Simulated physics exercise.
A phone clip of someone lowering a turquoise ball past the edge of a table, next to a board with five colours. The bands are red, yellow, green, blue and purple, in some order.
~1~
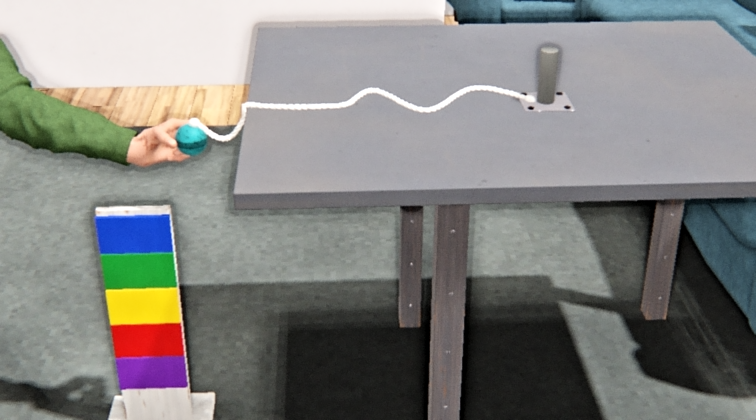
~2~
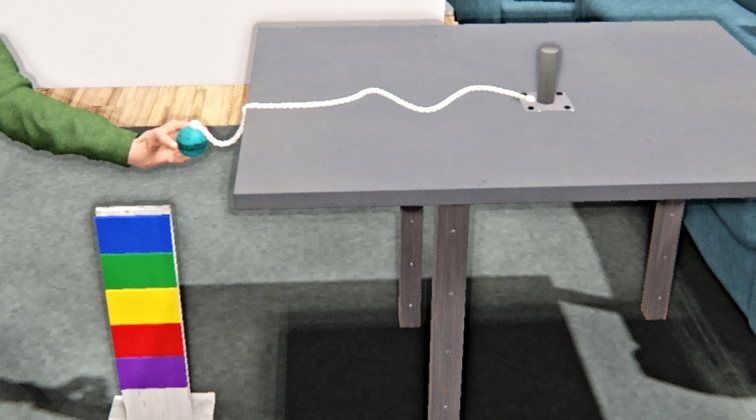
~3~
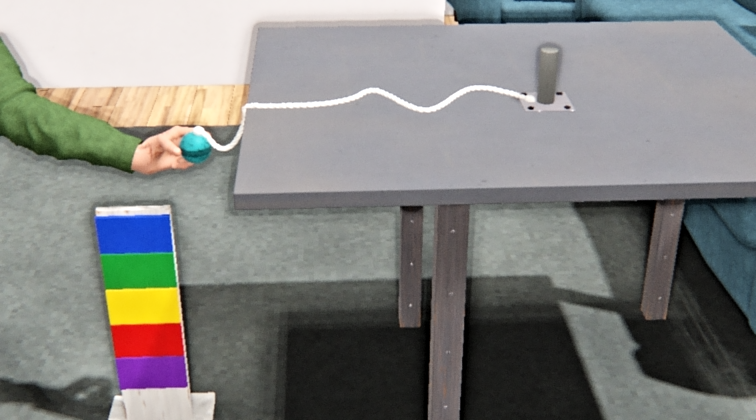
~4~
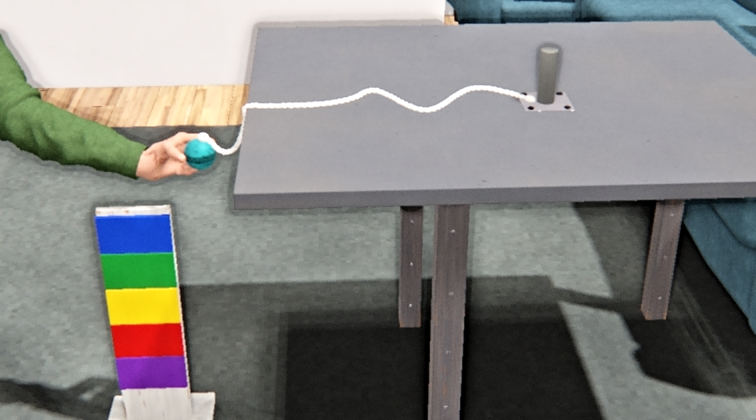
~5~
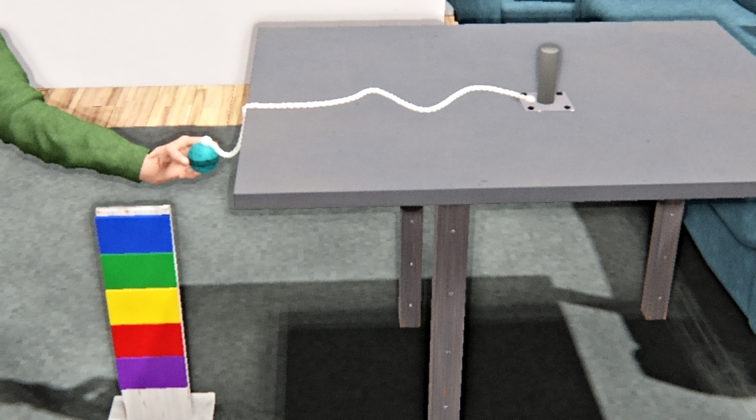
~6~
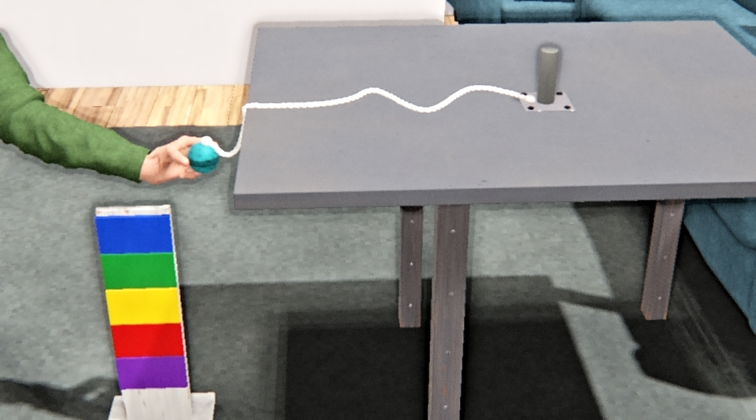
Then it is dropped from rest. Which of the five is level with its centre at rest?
The green one.
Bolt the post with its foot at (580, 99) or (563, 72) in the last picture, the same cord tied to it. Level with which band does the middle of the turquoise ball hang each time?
It would be blue; blue.
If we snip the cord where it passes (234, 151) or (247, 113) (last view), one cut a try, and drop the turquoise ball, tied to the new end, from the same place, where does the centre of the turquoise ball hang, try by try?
Near (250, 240) and (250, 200).
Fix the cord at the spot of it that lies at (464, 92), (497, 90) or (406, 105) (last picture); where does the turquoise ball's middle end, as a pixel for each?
The places are (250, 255), (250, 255) and (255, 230).
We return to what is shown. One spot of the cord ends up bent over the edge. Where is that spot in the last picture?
At (323, 104), roughly.
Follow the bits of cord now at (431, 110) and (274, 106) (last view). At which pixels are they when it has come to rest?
Near (389, 102) and (248, 153).
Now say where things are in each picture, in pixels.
The first frame shows turquoise ball (191, 139); blue (134, 236); green (139, 272); yellow (143, 307); red (148, 341); purple (152, 374).
The second frame shows turquoise ball (192, 141); cord through (500, 91) (444, 104) (387, 95) (329, 104) (247, 110).
The third frame shows turquoise ball (196, 148).
The fourth frame shows turquoise ball (200, 154); cord through (500, 91) (444, 104) (387, 95) (329, 104) (247, 110).
The fifth frame shows turquoise ball (203, 157).
The sixth frame shows turquoise ball (203, 158); cord through (500, 91) (444, 104) (387, 95) (329, 104) (247, 110).
A little later, ball near (248, 249); level with blue.
Next, ball near (260, 263); level with green.
When it is over, ball near (253, 268); level with green. The cord holds its middle at green.
